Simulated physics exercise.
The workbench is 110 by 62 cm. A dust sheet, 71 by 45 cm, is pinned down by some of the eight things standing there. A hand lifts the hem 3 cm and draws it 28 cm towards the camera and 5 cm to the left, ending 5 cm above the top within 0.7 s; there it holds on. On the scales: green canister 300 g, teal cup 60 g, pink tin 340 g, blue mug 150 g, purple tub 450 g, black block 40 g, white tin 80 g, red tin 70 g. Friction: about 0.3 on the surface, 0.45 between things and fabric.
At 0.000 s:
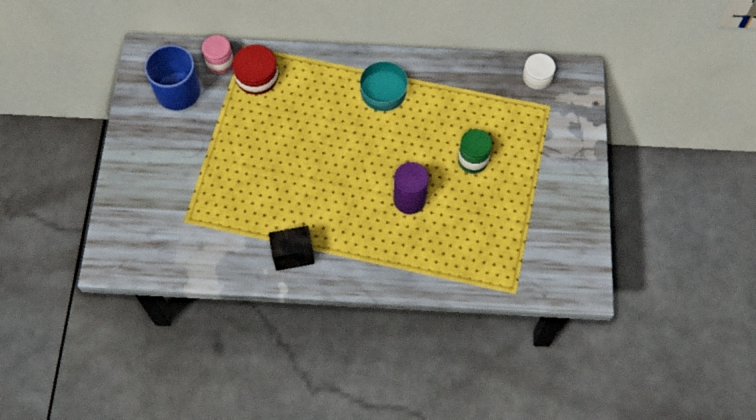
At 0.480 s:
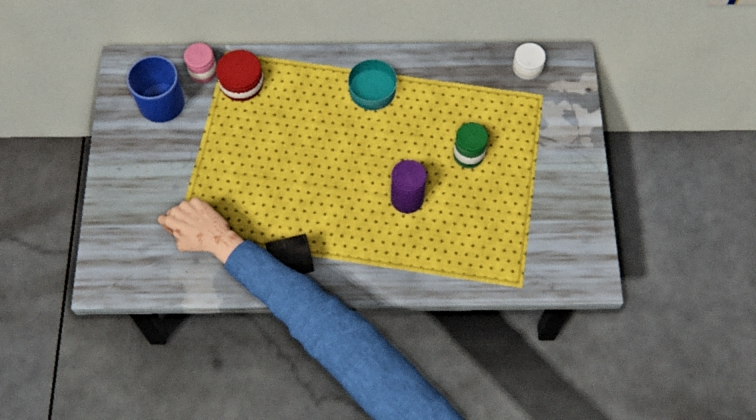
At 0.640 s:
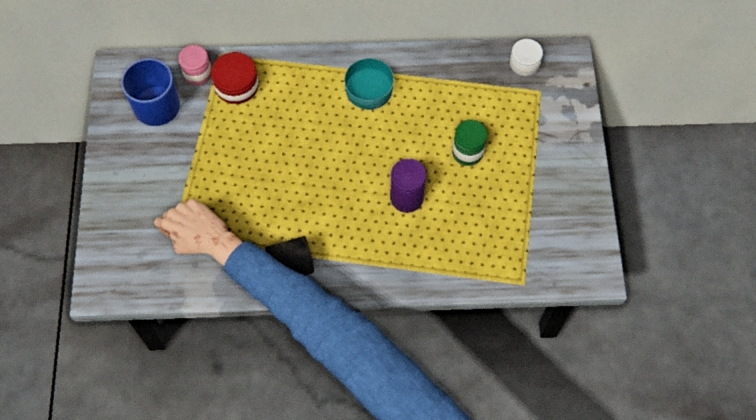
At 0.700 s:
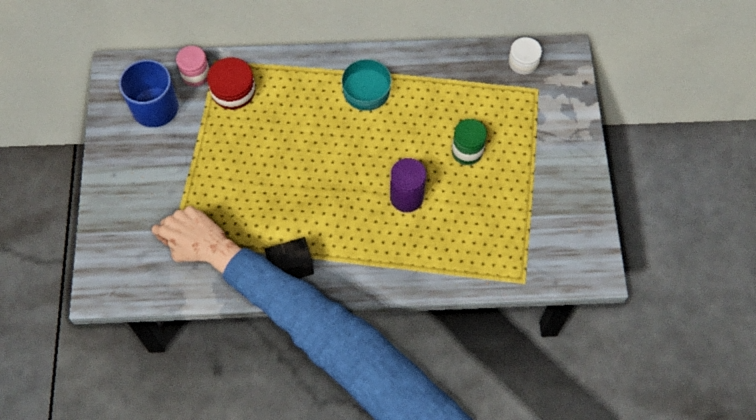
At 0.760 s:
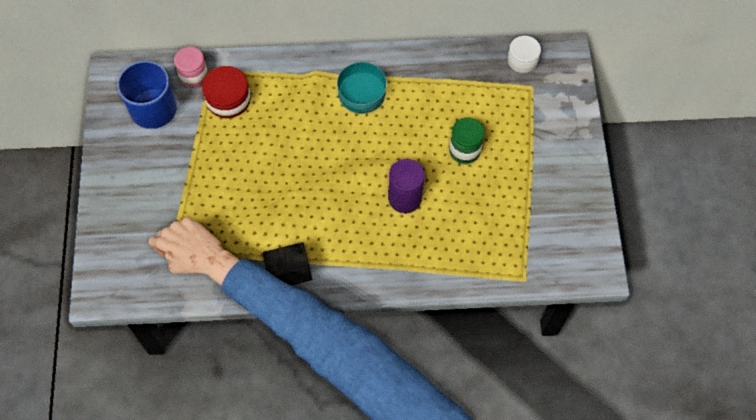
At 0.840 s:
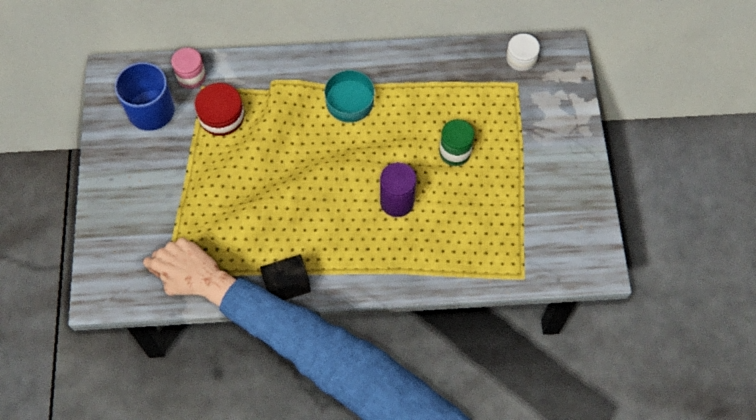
On a workbench, a hand pulls a yellow cloth slightly towards the camera, shifting containers on it.
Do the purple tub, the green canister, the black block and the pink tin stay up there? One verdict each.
The purple tub keeps to the top, the green canister remains up there, the black block falls off, the pink tin keeps to the top.
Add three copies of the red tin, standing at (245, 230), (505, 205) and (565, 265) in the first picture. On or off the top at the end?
In turn: Goes over, remains, remains.
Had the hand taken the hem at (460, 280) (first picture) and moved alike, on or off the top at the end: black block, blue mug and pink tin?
In that case: Black block falls off, blue mug stays on, pink tin remains.
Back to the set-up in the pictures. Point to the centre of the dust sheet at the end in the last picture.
Around (288, 233).
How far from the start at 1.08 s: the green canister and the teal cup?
Green canister 15 cm, teal cup 20 cm.
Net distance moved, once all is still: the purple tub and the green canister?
Purple tub 20 cm, green canister 20 cm.
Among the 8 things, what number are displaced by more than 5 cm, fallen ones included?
I count 5.
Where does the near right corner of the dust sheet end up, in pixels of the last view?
Near (493, 277).
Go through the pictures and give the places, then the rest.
The first frame shows purple tub (411, 177); green canister (477, 142); black block (290, 241); pink tin (216, 46); dust sheet corners (184, 222) (550, 107) (516, 294).
The second frame shows dust sheet corners (543, 96) (522, 288); grip (176, 233).
The third frame shows dust sheet corners (541, 92) (524, 285); grip (172, 235).
The fourth frame shows red tin (230, 76); dust sheet corners (538, 90) (525, 284); grip (170, 243).
The fifth frame shows red tin (225, 85); black block (286, 259); teal cup (362, 83); dust sheet corners (533, 87) (526, 282); grip (167, 254).
The sixth frame shows purple tub (398, 178); green canister (458, 133); black block (284, 272); pink tin (186, 59); dust sheet corners (517, 84) (525, 279); grip (162, 275).
After 1.0 s, 100 % of the dust sheet is still over the top; black block 9 cm off its start, green canister 8 cm off its start, purple tub 7 cm off its start.
After 1.1 s, 95 % of the dust sheet is still over the top; black block 16 cm off its start, green canister 13 cm off its start, purple tub 12 cm off its start.
After 1.2 s, 90 % of the dust sheet is still over the top; black block over the edge, green canister 18 cm off its start at (386, 156), purple tub 16 cm off its start at (348, 221).
After 1.3 s, 85 % of the dust sheet is still over the top; black block over the edge, green canister 21 cm off its start, purple tub 17 cm off its start.
After 2.9 s, 85 % of the dust sheet is still over the top; black block over the edge, green canister 21 cm off its start at (373, 163), purple tub 18 cm off its start at (341, 228), pink tin 0 cm off its start at (186, 60).
